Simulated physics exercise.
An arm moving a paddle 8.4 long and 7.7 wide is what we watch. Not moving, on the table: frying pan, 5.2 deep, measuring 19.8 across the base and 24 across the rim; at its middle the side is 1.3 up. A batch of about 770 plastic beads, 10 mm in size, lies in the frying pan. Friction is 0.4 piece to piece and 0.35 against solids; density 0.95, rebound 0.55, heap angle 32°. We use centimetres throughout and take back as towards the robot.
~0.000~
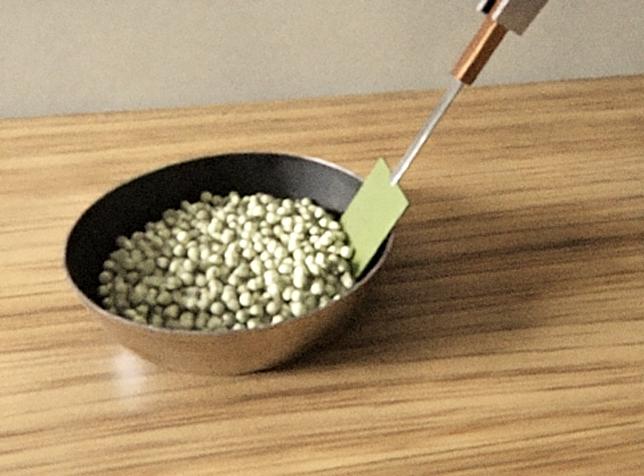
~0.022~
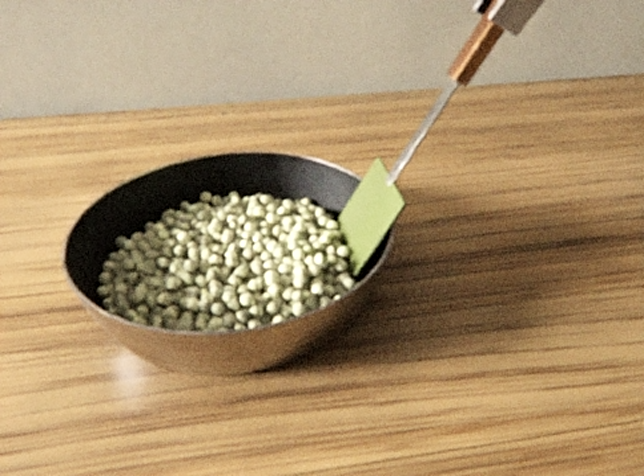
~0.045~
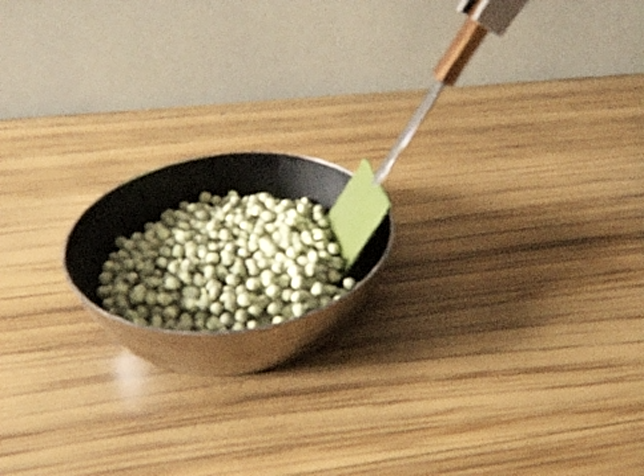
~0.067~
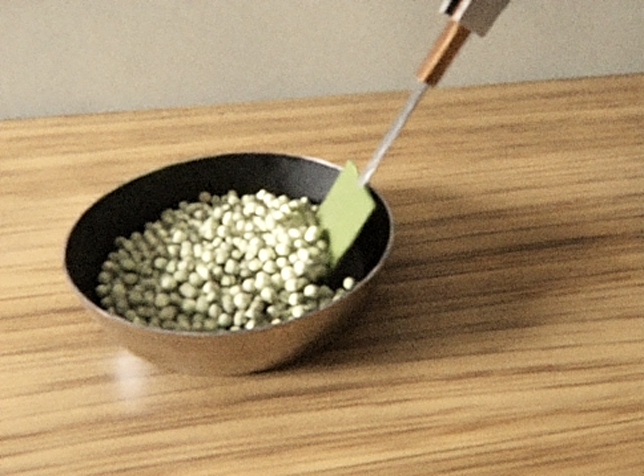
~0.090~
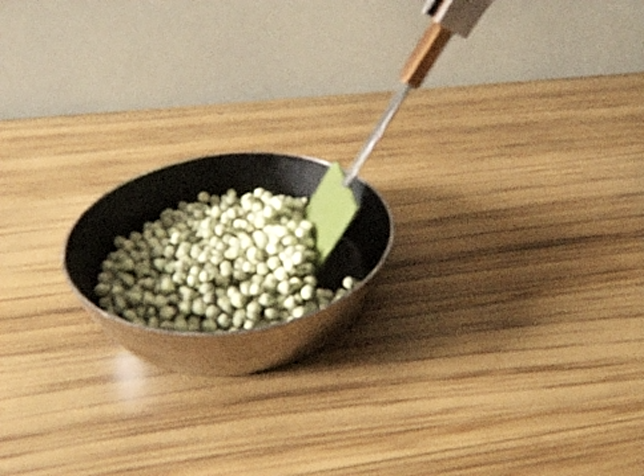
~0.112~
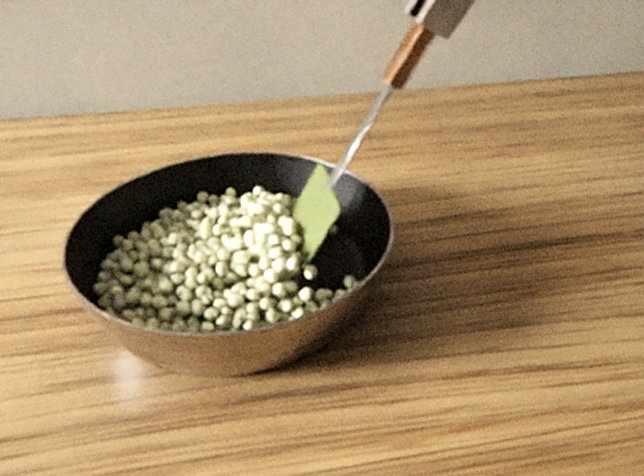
On a wood-grained table, a dark frying pan holds a heap of pale green beads, with a green paddle on a mechanical arm at its right side. The arm moves the paddle leftward through the pan, pushing the beads into a steeper pile and baring some of the pan's right side.
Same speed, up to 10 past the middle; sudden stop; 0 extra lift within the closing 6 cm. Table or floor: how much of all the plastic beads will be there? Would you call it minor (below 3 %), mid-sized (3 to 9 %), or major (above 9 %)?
I would call it major.
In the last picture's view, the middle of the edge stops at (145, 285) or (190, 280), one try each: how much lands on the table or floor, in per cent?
Respectively some 0 and 0 percent end on the table or floor.
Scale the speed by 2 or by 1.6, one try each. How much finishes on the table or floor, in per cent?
The two tries give about 30 and 30 in a hundred.
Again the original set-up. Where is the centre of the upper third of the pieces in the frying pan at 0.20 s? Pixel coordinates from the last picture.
Around (206, 251).
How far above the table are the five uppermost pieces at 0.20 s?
Somewhere around 5 centimetres high.
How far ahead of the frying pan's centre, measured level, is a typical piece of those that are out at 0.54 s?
Roughly 14 centimetres ahead.
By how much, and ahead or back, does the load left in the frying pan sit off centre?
I'd put it at roughly 2.0 cm toward the front.
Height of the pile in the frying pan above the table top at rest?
Some 5.0 cm.
After 0.20 s, sloping 60°, highest piece 6 above the table; 771 in the frying pan.
After 0.29 s, sloping 60°, highest piece 7 above the table; 771 in the frying pan.
After 0.54 s, sloping 60°, highest piece 16 above the table; 596 in the frying pan, 51 on the table or floor, 124 on the blade or in flight.
After 1.59 s, sloping 60°, highest piece 5 above the table; 591 in the frying pan, 180 on the table or floor.
At rest, 591 in the frying pan, 180 on the table or floor. That is 23 % on the table or floor.
